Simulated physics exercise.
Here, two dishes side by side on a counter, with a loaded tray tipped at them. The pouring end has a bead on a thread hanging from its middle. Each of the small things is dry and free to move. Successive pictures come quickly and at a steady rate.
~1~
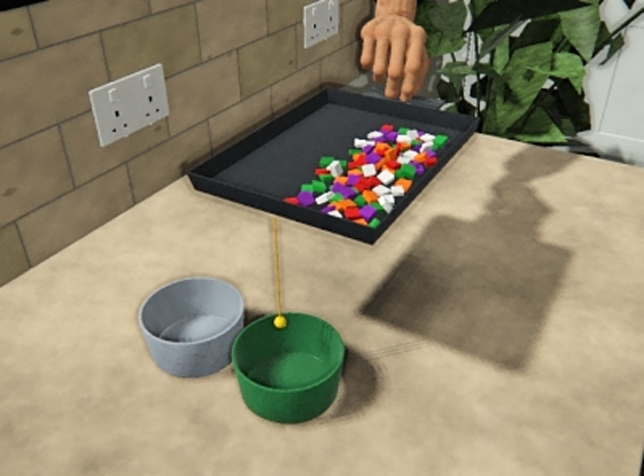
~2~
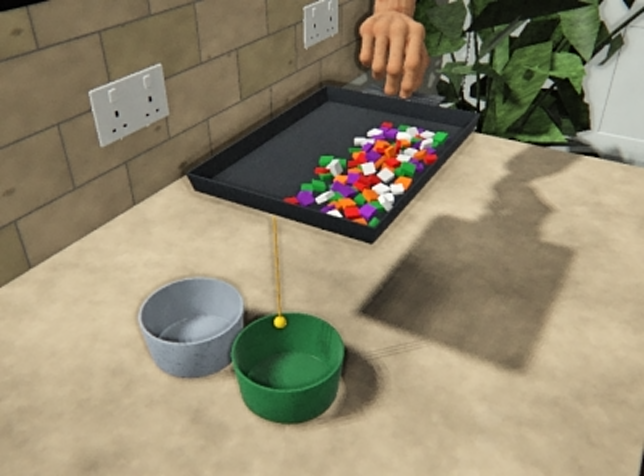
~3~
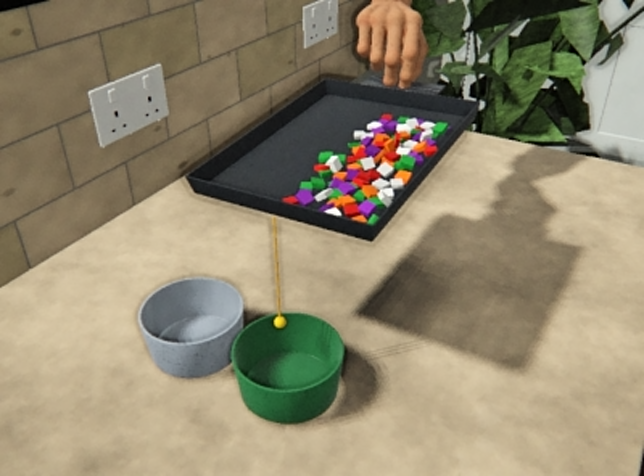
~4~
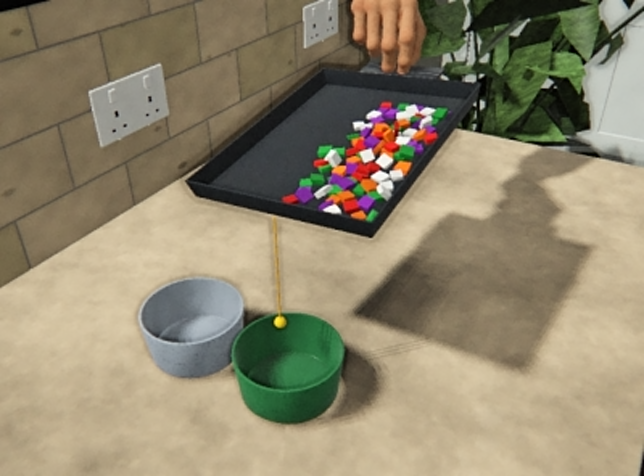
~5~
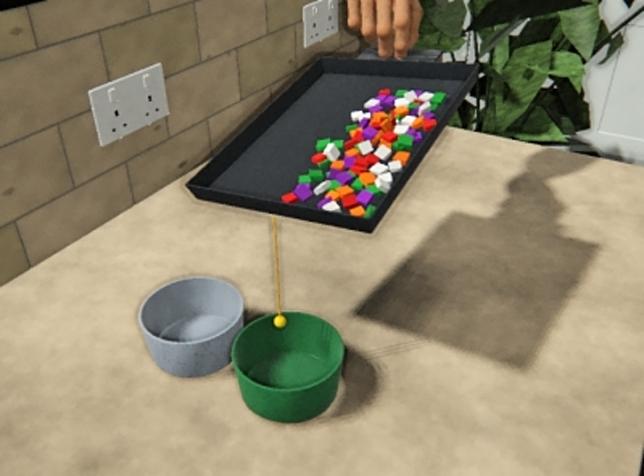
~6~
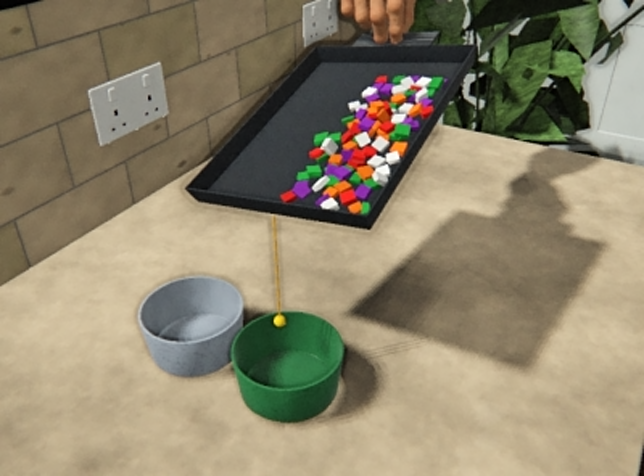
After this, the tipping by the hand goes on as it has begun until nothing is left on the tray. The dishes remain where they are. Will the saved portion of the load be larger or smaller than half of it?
Mostly caught.
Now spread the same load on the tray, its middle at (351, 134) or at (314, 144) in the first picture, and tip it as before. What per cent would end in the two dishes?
In order, 90 % then 90 %.
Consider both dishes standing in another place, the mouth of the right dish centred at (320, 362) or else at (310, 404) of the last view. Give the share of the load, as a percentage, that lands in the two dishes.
You'd end up with around 90 per cent and then around 20 per cent.
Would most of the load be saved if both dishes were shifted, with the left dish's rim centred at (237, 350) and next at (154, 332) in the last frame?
Shy of half, then shy of half.
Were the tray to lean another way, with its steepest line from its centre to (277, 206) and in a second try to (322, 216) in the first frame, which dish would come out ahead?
The right-side dish, then the right-side dish.
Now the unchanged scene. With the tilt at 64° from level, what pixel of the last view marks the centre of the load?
I'd put the middle of the pieces at roughly (229, 193).
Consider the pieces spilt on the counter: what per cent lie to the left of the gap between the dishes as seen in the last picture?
About 50 %.
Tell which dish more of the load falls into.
Winner: The left side.
Shortly afterwards, tray tipped steeply; the bulk on the tray; only a few in the left dish; a little in the air.
Next, tray tipped past a quarter turn; near a third on the tray; only a few in the right dish; near a third in the left dish; near a quarter in the air.
Some moments later, tray tipped past a quarter turn; a little in the right dish; the bulk in the left dish; a little outside both.
In the end, tray tipped past a quarter turn; a little in the right dish; the bulk in the left dish; a little outside both.
